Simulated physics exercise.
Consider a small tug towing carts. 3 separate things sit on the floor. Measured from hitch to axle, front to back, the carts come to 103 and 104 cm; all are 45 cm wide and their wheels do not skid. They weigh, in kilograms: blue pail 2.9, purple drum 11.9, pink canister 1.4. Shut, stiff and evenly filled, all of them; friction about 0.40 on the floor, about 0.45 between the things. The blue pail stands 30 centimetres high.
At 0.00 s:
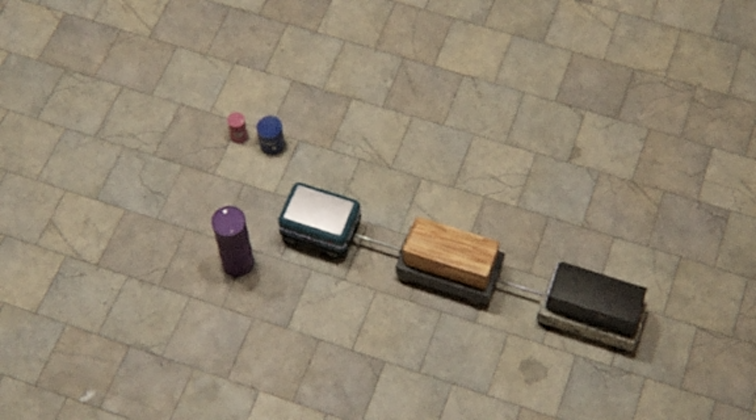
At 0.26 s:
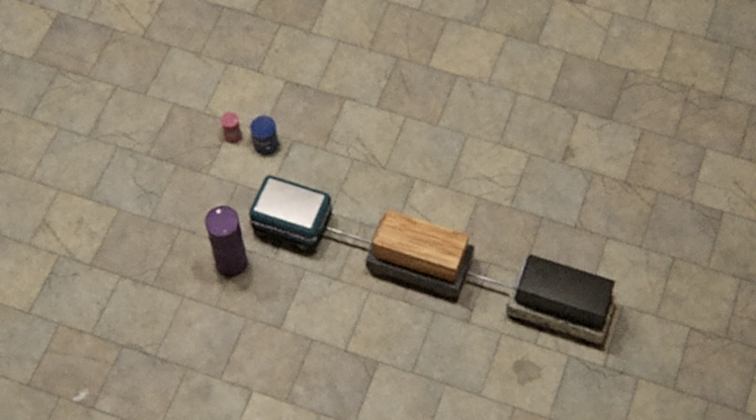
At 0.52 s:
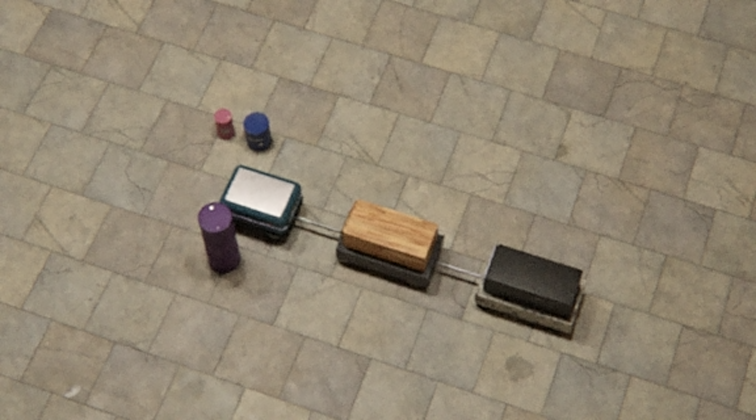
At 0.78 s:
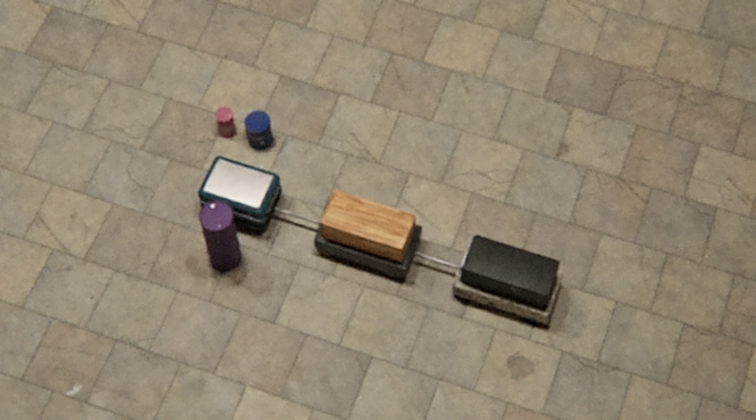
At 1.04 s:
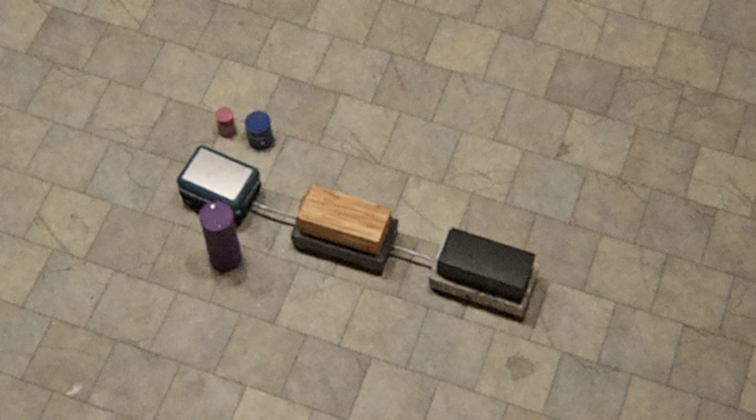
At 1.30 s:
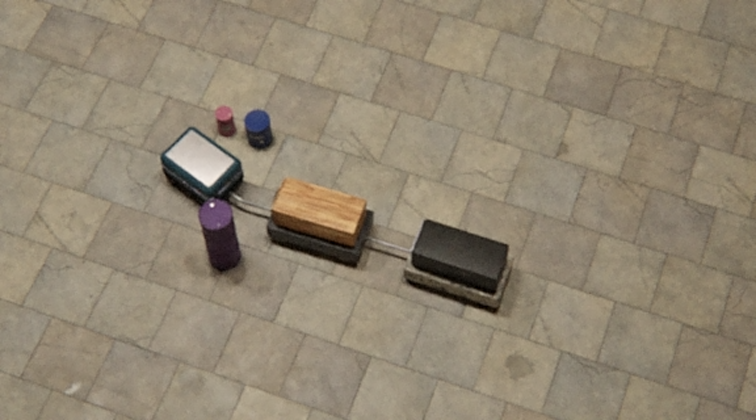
The clip opens on a teal tug with a pale top, linked to a wood-topped cart and a black-topped cart, right of a purple drum on a tiled floor. The tug leads them leftward, passing behind the drum and below the blue pail and pink canister, then angles toward the upper left.
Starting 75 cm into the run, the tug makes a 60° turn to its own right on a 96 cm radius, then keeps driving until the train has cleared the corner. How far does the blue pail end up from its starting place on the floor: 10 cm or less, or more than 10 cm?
It is going to change position.
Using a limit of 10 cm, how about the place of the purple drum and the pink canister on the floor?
Here the purple drum is left in place, and the pink canister moves off.
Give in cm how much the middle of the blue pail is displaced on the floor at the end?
Displacement: Approx. 48 cm.
By 2.20 s, tug 180 cm along.
By 3.40 s, tug 279 cm along; pink canister 36 cm from its spot.
By 4.40 s, tug 361 cm along; blue pail 37 cm from its spot near (250, 97); pink canister 41 cm from its spot.
By 5.30 s, tug 435 cm along; blue pail 47 cm from its spot near (255, 87); pink canister 85 cm from its spot.
When it is over (6.6 s), not toppled but over 10 cm from the start, blue pail and pink canister; purple drum within 10 cm of the start. End places, in pixels of the last picture, blue pail near (256, 86).
